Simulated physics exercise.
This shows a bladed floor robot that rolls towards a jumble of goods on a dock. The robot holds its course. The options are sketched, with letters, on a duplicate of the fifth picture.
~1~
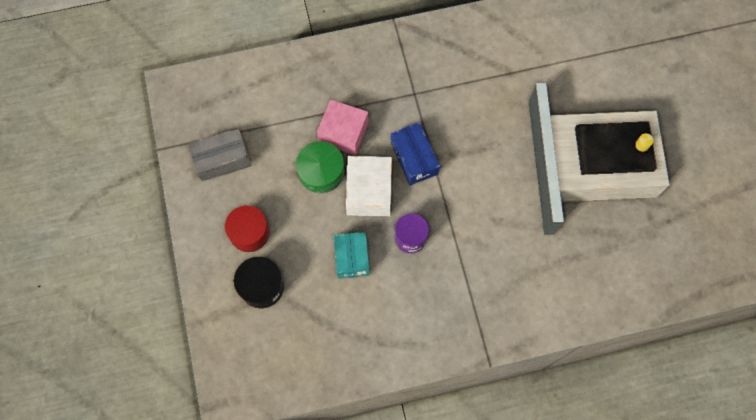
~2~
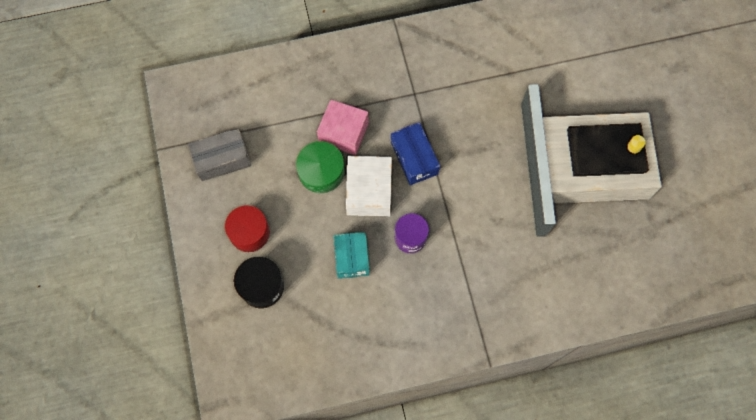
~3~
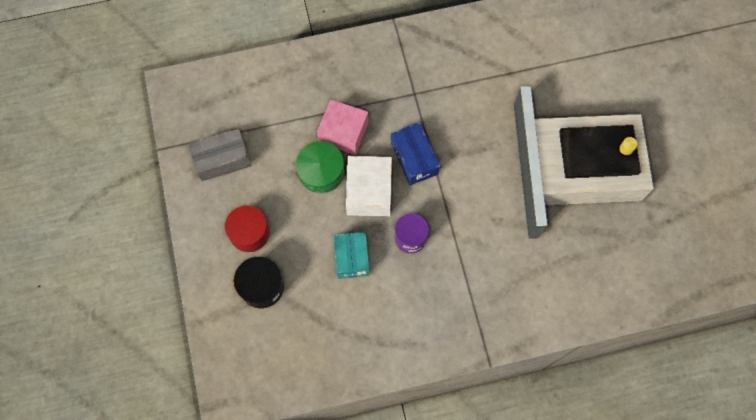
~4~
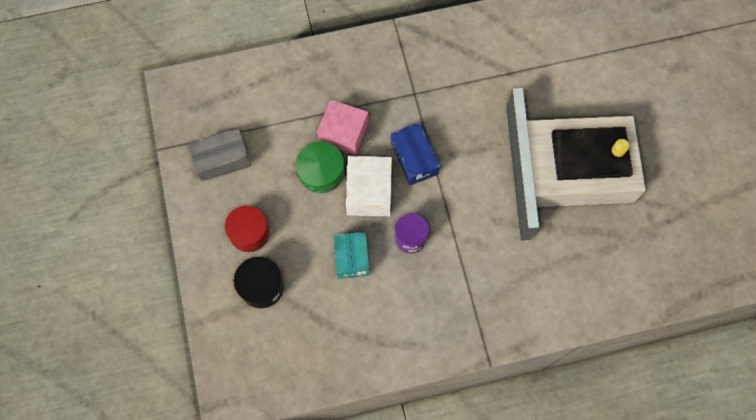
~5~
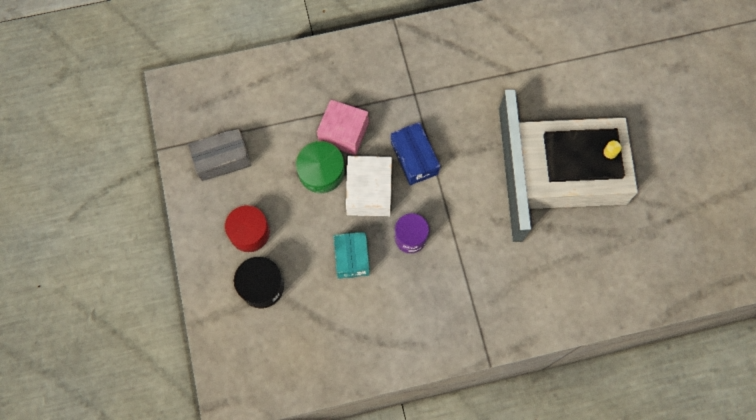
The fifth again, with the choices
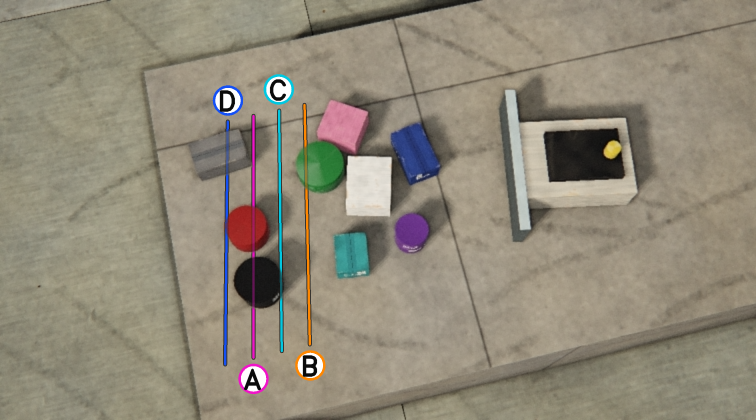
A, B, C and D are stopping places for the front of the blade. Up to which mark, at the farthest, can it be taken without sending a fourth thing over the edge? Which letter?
No fourth one falls up to D.
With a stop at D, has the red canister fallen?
By then, yes.
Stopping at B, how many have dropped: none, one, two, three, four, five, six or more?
By then, none.
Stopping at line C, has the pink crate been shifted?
Yes.
On the copy, A at (253, 231); B at (307, 219); C at (280, 225); D at (226, 237).
On D. First, robot (475, 178); purple pail (394, 236); green canister (307, 168).
Then, robot (370, 202); red canister (209, 233); grey box (206, 147).
Finally, robot (286, 221); black pail over the edge; red canister over the edge; two fallen.
By contrast, A is within the limit but short; B is within the limit but short; C is within the limit but short.
